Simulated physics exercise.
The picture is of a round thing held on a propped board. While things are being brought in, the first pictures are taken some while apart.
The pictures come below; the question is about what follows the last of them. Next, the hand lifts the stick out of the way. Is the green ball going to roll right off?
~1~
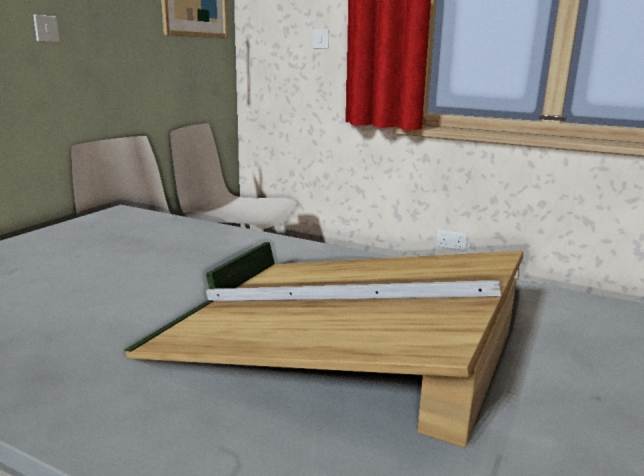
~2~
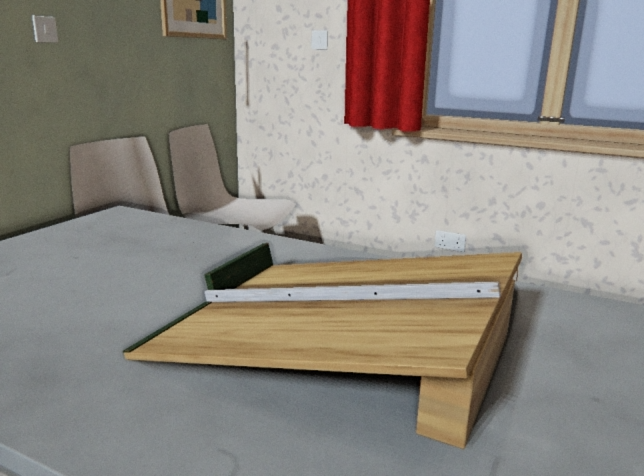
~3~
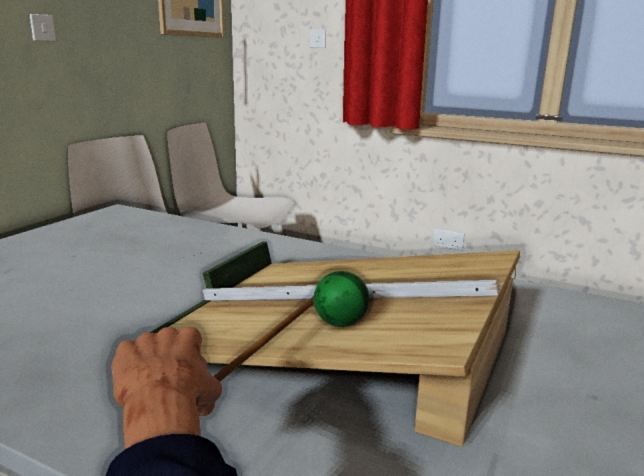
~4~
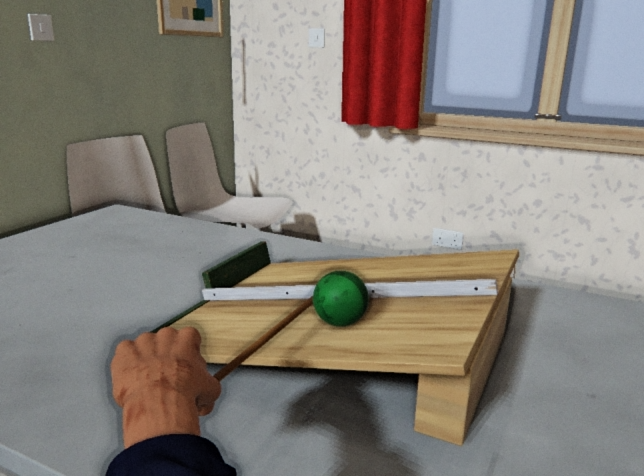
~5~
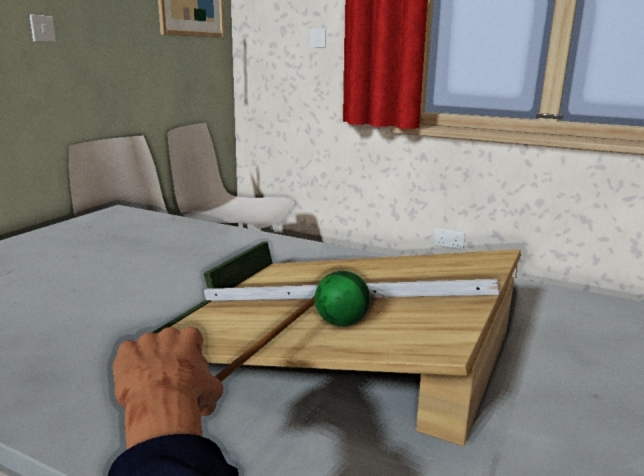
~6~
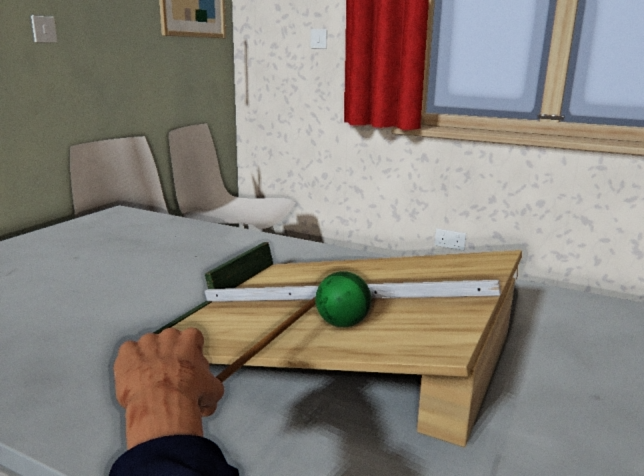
The green ball falls off the end.
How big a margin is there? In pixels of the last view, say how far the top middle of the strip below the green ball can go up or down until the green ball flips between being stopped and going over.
Move it 12 pixels upward and it flips.
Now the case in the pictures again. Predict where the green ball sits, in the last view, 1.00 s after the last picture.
It should be close to (37, 276).
Then, 0.56 s after the last picture, green ball rolling on the board near (214, 303).
Then, 1.00 s after the last picture, green ball off the board near (37, 276).
Then, 1.36 s after the last picture, green ball off the board.
By the end, the green ball rolls off the board.
